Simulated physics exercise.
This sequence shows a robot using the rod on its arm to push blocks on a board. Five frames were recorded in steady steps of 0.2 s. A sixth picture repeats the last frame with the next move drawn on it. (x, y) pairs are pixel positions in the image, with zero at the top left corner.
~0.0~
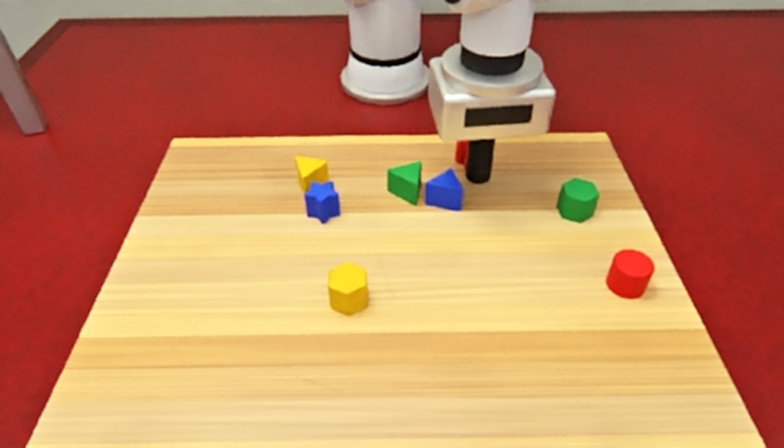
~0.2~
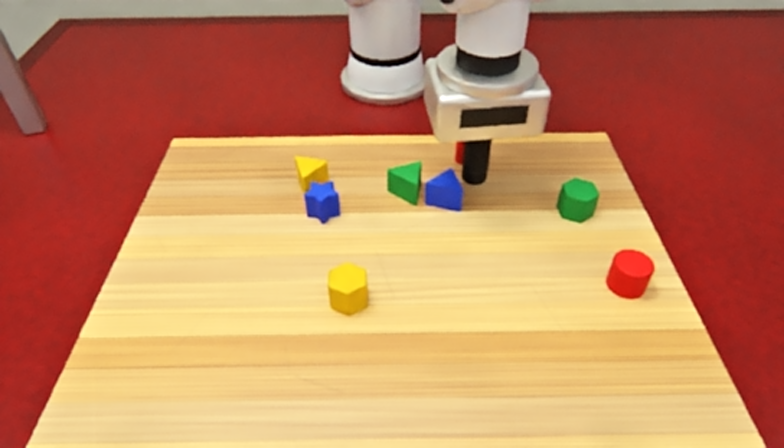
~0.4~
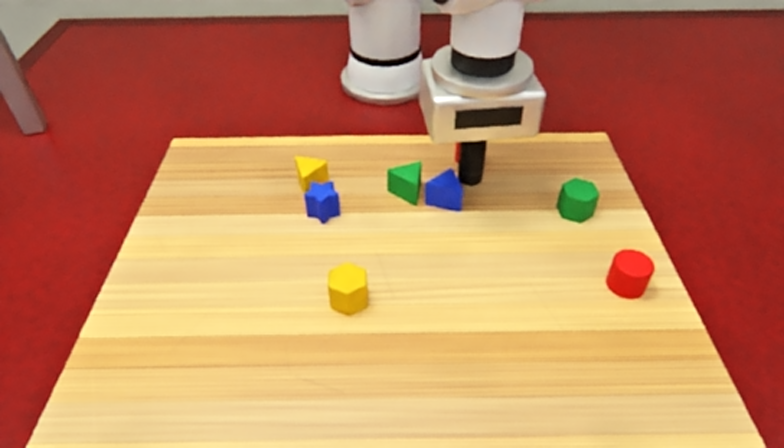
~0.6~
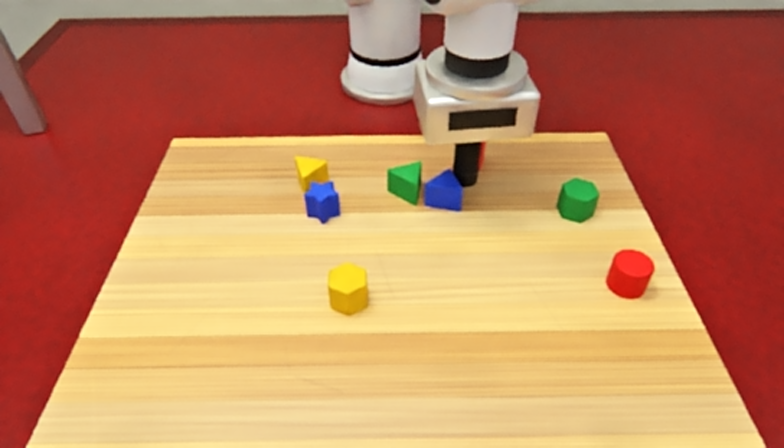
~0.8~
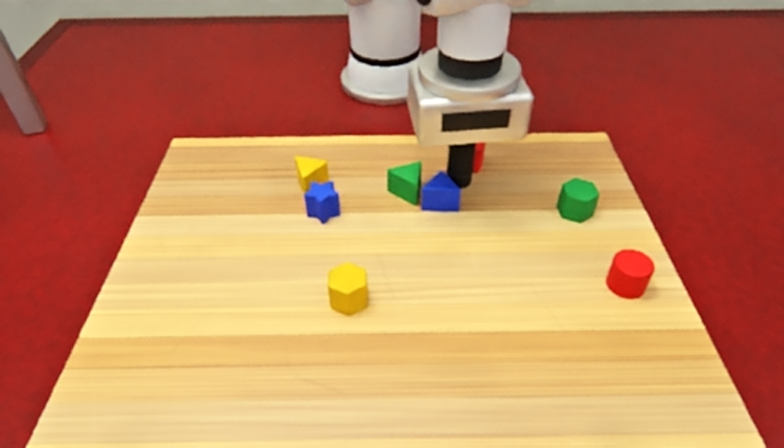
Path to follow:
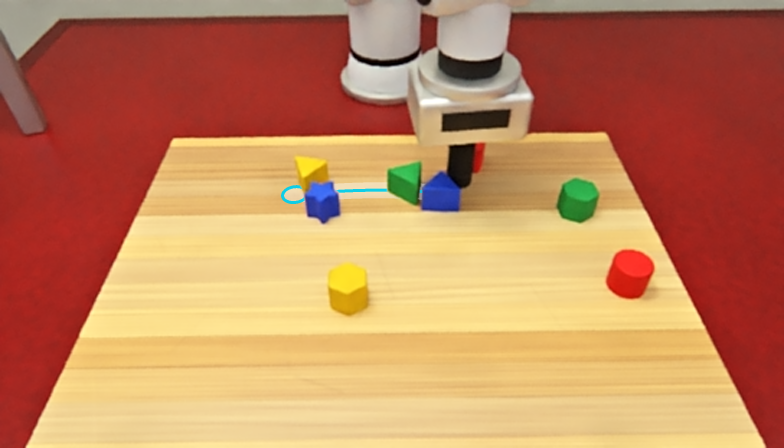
A robot arm's black rod moves slightly left across the back of a wooden board, nudging the blue triangular block a little, while the other blocks, including yellow, green, red and a blue star, stay still.
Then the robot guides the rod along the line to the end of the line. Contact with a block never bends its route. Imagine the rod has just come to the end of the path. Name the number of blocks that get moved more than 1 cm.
Displaced: Three or more.
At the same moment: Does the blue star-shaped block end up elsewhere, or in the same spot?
It does get moved.
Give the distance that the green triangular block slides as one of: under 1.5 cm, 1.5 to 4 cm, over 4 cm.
Travel: Beyond 4 cm.
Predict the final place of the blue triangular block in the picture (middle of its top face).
The answer is (426, 187).
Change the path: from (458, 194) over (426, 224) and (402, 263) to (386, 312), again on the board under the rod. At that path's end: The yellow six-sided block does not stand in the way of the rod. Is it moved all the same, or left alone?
The yellow six-sided block keeps its place.
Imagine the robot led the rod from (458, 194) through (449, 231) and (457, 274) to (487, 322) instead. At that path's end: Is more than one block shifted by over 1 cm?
The answer is no.
Drawn move, from (458, 194) via (403, 191) and (349, 191), ending at (295, 194).
On the path given first. One third of the way, rod (403, 179); green triangular block (380, 174), turned 30° anticlockwise; blue triangular block (426, 187), turned 45° anticlockwise.
Two thirds of the way, rod (347, 179); blue star-shaped block (308, 195); green triangular block (333, 182), turned 80° anticlockwise; blue triangular block (426, 187), turned 45° anticlockwise.
At the end, rod (293, 183); yellow triangular block (281, 160), turned 25° clockwise; blue star-shaped block (302, 198); green triangular block (327, 186), turned 100° anticlockwise; blue triangular block (426, 187), turned 45° anticlockwise.
